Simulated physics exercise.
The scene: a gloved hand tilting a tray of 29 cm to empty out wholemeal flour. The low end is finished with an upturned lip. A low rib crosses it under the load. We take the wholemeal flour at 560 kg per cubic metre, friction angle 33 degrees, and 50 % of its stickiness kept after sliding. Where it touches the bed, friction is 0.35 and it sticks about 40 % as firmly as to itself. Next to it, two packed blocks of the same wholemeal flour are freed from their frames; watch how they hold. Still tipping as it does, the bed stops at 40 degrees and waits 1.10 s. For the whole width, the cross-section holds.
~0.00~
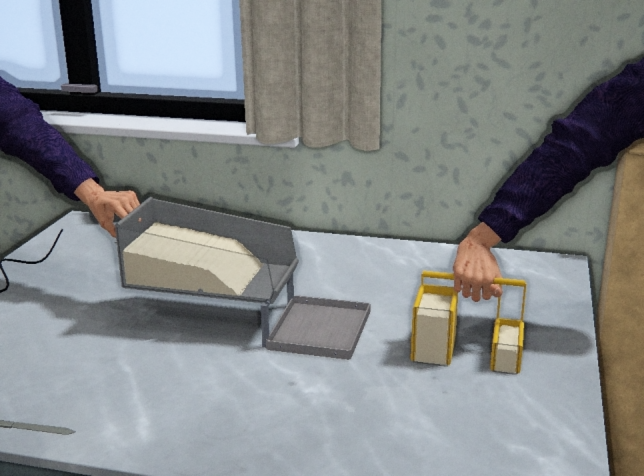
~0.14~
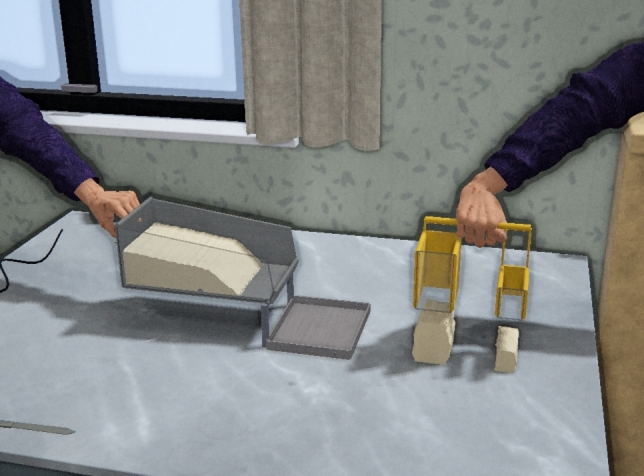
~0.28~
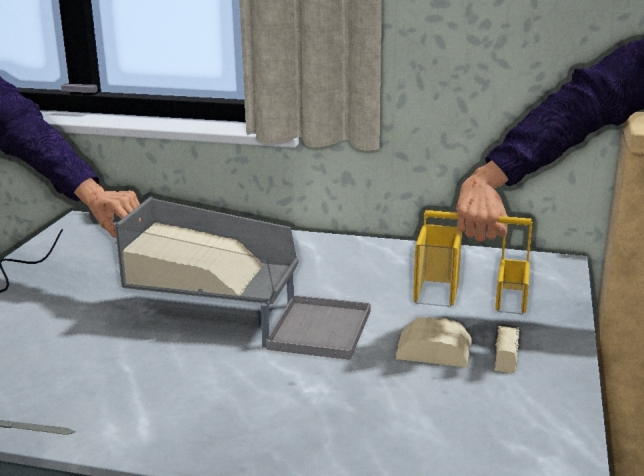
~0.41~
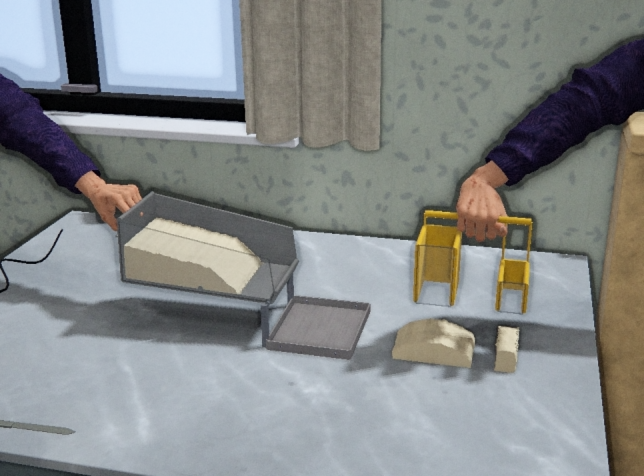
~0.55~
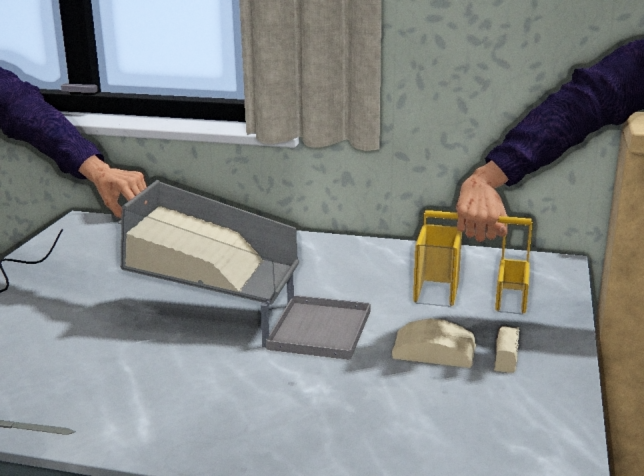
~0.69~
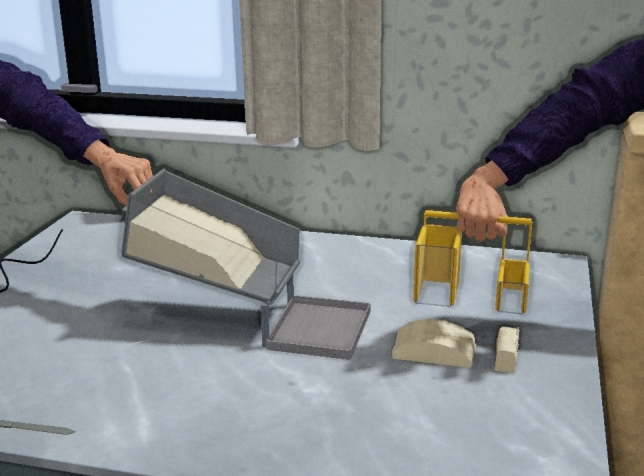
The video shows a hand lifting yellow moulds off two pale flour blocks, the taller left one slumping into a low mound while the smaller keeps its shape; another hand then raises the left end of a grey flour-filled tray.
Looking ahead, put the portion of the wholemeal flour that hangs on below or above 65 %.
It lands beneath 65 %.
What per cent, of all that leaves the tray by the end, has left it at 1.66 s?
About 40 %.
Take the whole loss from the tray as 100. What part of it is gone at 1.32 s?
Value noted: About 0 per cent.
By 0.98 s, the tilt is 24 degrees and 100 % is on the bed.
By 1.32 s, the tilt is 37 degrees and 100 % is on the bed.
By 1.66 s, the tilt is 40 degrees and 75 % is on the bed.
By 2.01 s, the tilt is 40 degrees and 46 % is on the bed.
By 2.56 s, at the end, the tilt is 40 degrees and 43 % is on the bed.
